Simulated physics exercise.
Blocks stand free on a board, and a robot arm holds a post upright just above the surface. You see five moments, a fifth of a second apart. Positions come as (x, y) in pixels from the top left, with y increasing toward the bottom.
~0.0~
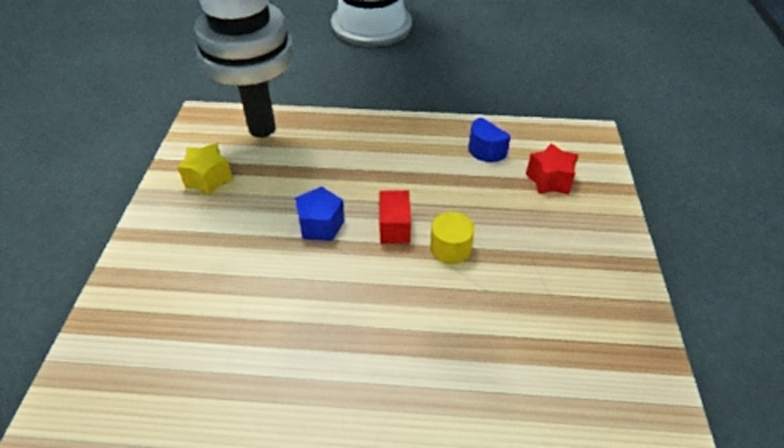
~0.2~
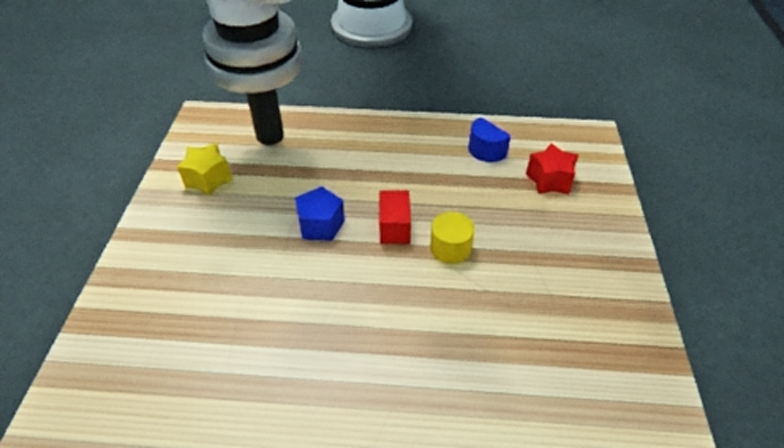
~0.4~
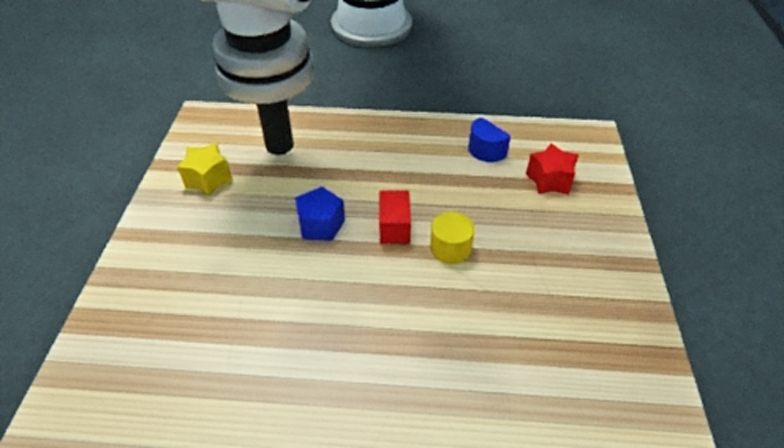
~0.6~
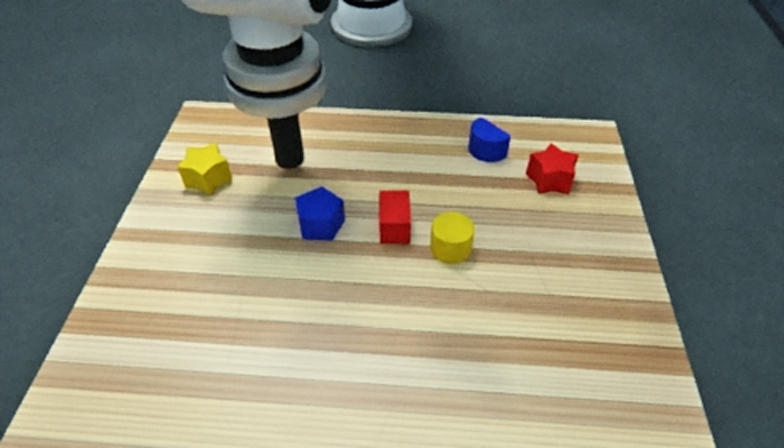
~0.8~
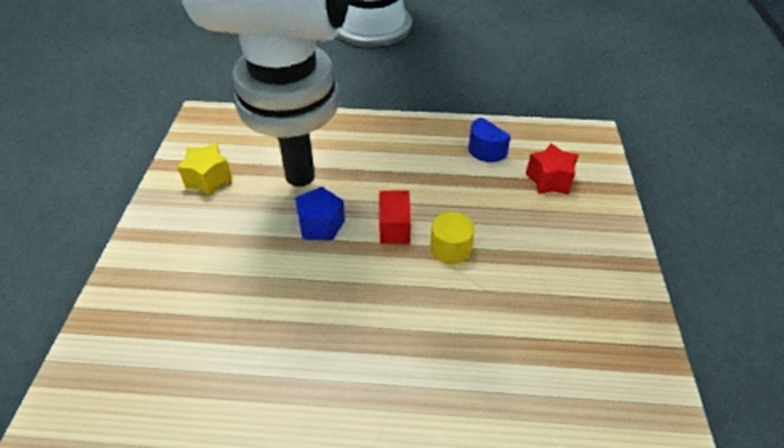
A robot arm holds a dark post upright over a striped wooden board on a grey surface, seen from above at an angle by a still camera. A yellow star sits at left, a blue pentagon, red block and yellow cylinder near the middle, and a blue rounded block and red star at upper right. The post moves slowly down and slightly right, nearing the blue pentagon, while every block stays still.
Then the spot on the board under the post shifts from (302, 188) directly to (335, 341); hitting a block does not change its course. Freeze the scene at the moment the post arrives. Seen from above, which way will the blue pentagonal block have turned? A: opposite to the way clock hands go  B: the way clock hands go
A - opposite to the way clock hands go.
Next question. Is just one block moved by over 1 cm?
Yes, it checks out.
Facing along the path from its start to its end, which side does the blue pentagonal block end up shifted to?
So, looking from the first point of the path to the last, the blue pentagonal block moves leftwards.
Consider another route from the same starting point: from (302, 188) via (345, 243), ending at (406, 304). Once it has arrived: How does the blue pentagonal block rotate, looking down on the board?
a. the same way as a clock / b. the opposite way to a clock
Choice a: The same way as a clock.
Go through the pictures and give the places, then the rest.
Lower end of the post at (262, 129), tops of blocks, blue pentagonal block at (318, 204), red oblong block at (395, 206), in the first picture.
Post at (270, 137), blocks as before, in the second picture.
Post at (280, 146), blocks as before, in the third picture.
Post at (290, 160), blocks as before, in the fourth picture.
Post at (300, 177), blue pentagonal block at (318, 204), red oblong block at (395, 206), in the fifth picture.
On the path given first. One third of the way, post at (310, 221); blue pentagonal block at (334, 232), turned 25° anticlockwise.
Two thirds of the way, post at (321, 272); blue pentagonal block at (361, 261), turned 65° anticlockwise.
At the end, post at (334, 331); blue pentagonal block at (363, 262), turned 70° anticlockwise; red oblong block not moved.
